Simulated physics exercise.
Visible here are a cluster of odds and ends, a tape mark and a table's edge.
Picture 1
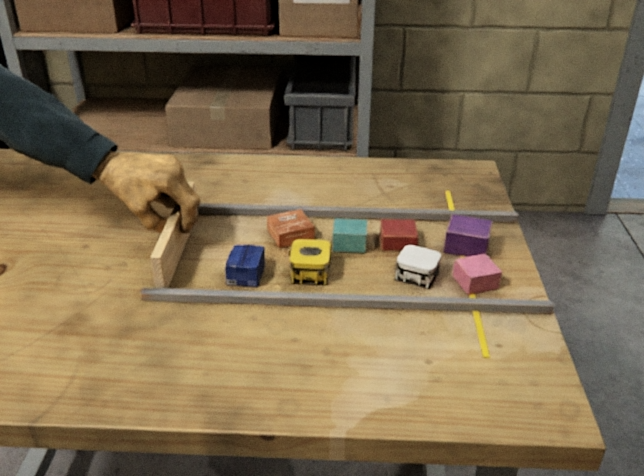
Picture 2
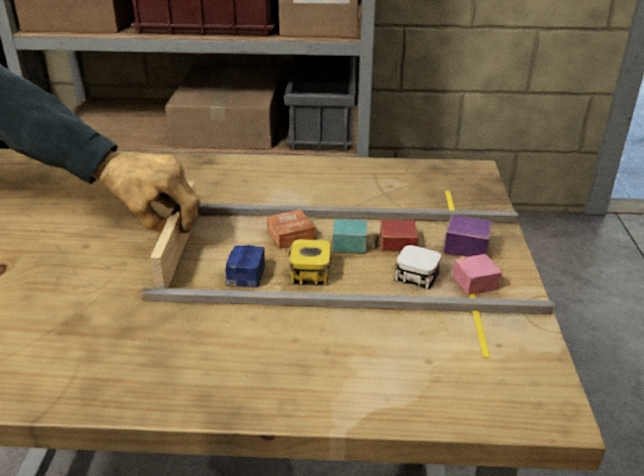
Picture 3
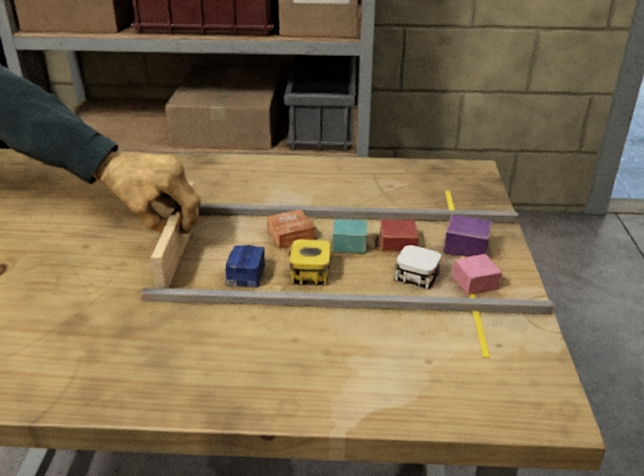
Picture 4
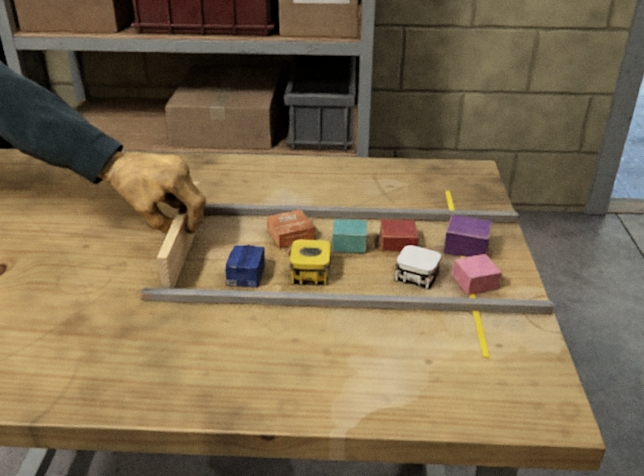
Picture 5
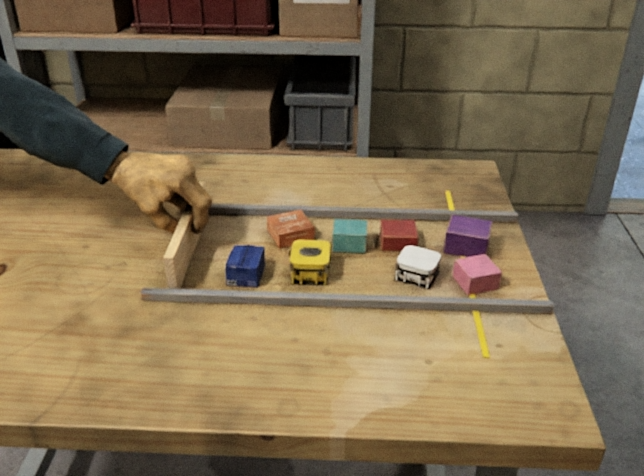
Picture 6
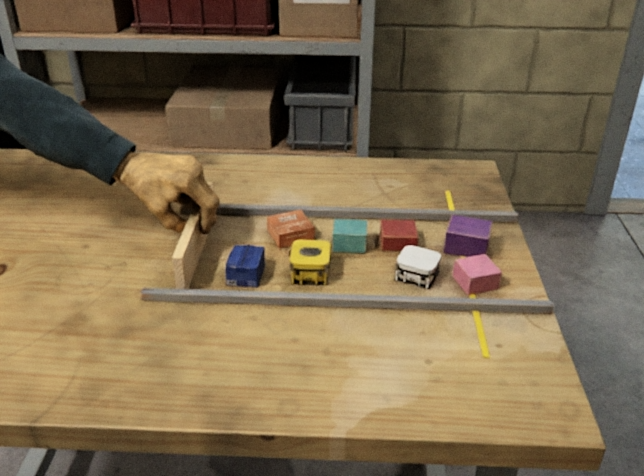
On a wooden workbench, a hand slides a board slightly right toward colourful blocks and cases.
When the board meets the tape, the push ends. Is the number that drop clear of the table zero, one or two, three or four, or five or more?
It is three or four.
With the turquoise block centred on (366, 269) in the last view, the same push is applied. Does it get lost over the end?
It goes down.
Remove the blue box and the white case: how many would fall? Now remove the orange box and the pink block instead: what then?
Counts - first: 2, second: 2.
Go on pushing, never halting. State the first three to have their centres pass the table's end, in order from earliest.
Earliest first: The purple block, then the pink block, and then the red block.
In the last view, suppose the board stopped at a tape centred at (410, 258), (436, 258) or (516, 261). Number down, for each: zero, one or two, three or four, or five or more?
Taking the tapes one after another, the count is 1 or 2, then either one or two, then five or over.
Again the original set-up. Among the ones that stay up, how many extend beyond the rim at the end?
That would be 1.
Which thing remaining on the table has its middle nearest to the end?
It's the turquoise block that ends nearest.
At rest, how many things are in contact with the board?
It's touching 2 at the end.
Early on, none off yet; purple block at rest near (468, 237); pink block at rest near (477, 274); white case at rest near (418, 267).
Finally, the number that fall off is three or four; lost, red block, white case, pink block and purple block.
